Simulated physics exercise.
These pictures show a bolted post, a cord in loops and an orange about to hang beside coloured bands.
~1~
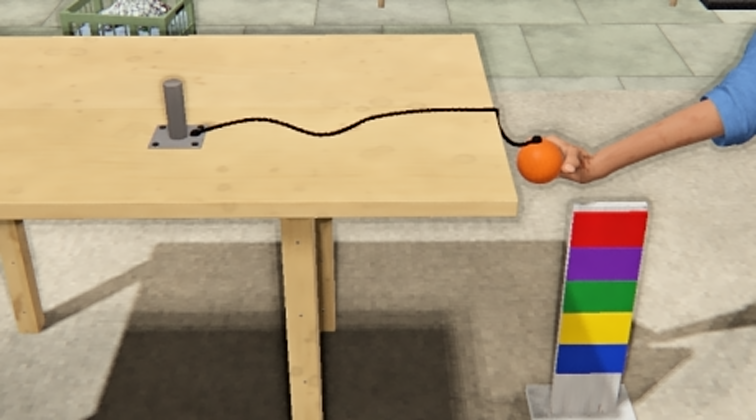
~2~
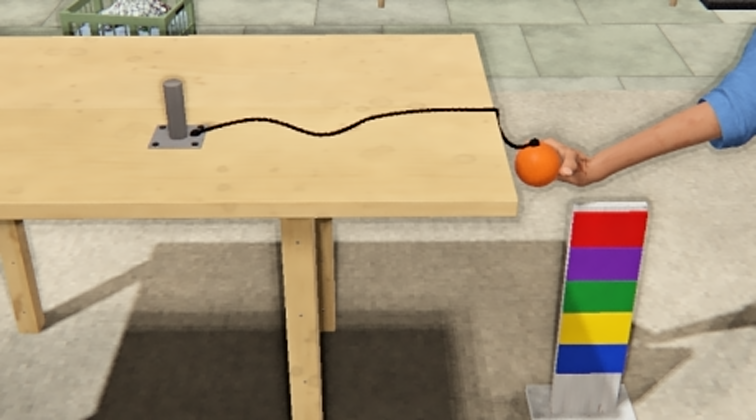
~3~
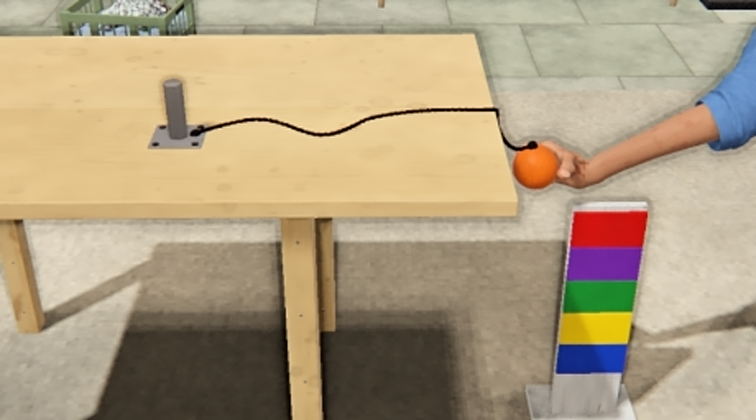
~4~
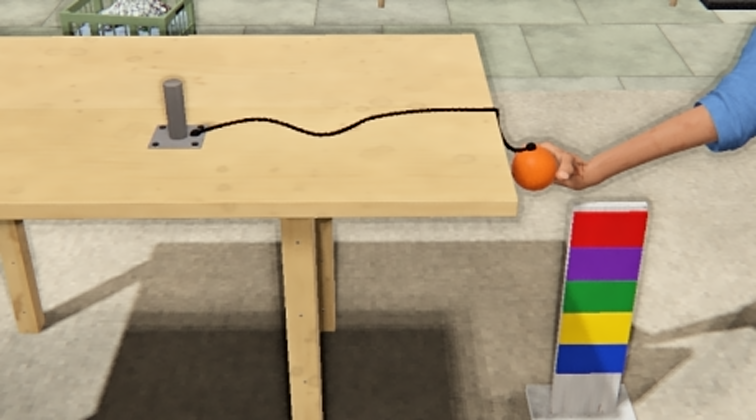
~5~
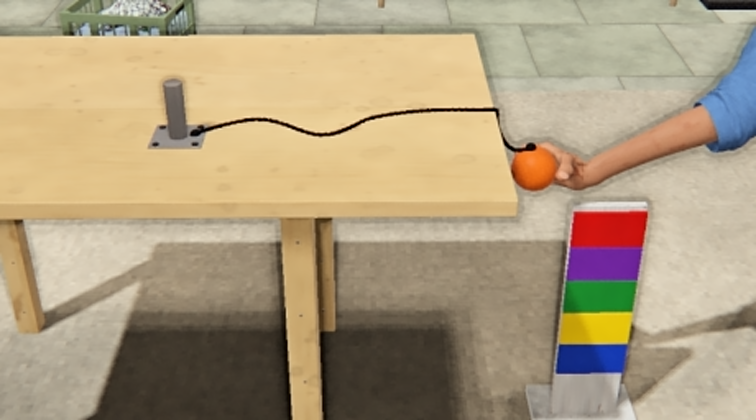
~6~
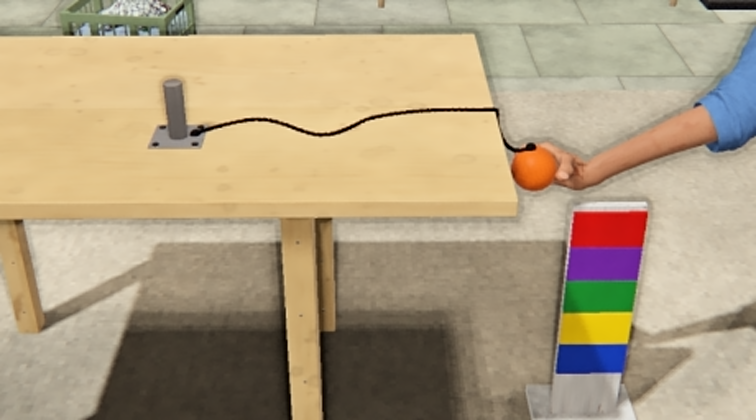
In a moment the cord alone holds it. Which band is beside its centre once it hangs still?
The red band.
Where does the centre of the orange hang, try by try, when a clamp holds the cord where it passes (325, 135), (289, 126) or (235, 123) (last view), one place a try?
Expect roughly (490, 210) for the first, (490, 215) for the second and (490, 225) for the third.
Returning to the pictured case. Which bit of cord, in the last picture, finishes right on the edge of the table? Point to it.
It's the piece you see at (459, 110).
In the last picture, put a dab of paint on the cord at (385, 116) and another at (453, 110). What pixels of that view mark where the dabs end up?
They go to (421, 121) and to (491, 118).
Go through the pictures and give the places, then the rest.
In the first frame, orange (539, 161); red (609, 231); purple (605, 265); green (600, 298); yellow (596, 330); blue (592, 360).
In the second frame, orange (538, 165); cord through (222, 126) (292, 127) (352, 127) (412, 112) (487, 110).
In the third frame, orange (535, 167).
In the fourth frame, orange (534, 169); cord through (222, 126) (292, 127) (352, 127) (412, 112) (487, 110).
In the fifth frame, orange (534, 169).
In the sixth frame, orange (534, 169); cord through (222, 126) (292, 127) (352, 127) (412, 112) (487, 110).
Soon after, orange near (491, 217); level with red.
Then, orange near (505, 232); level with red.
At rest, orange near (488, 234); level with red. Its middle rests at the red band.
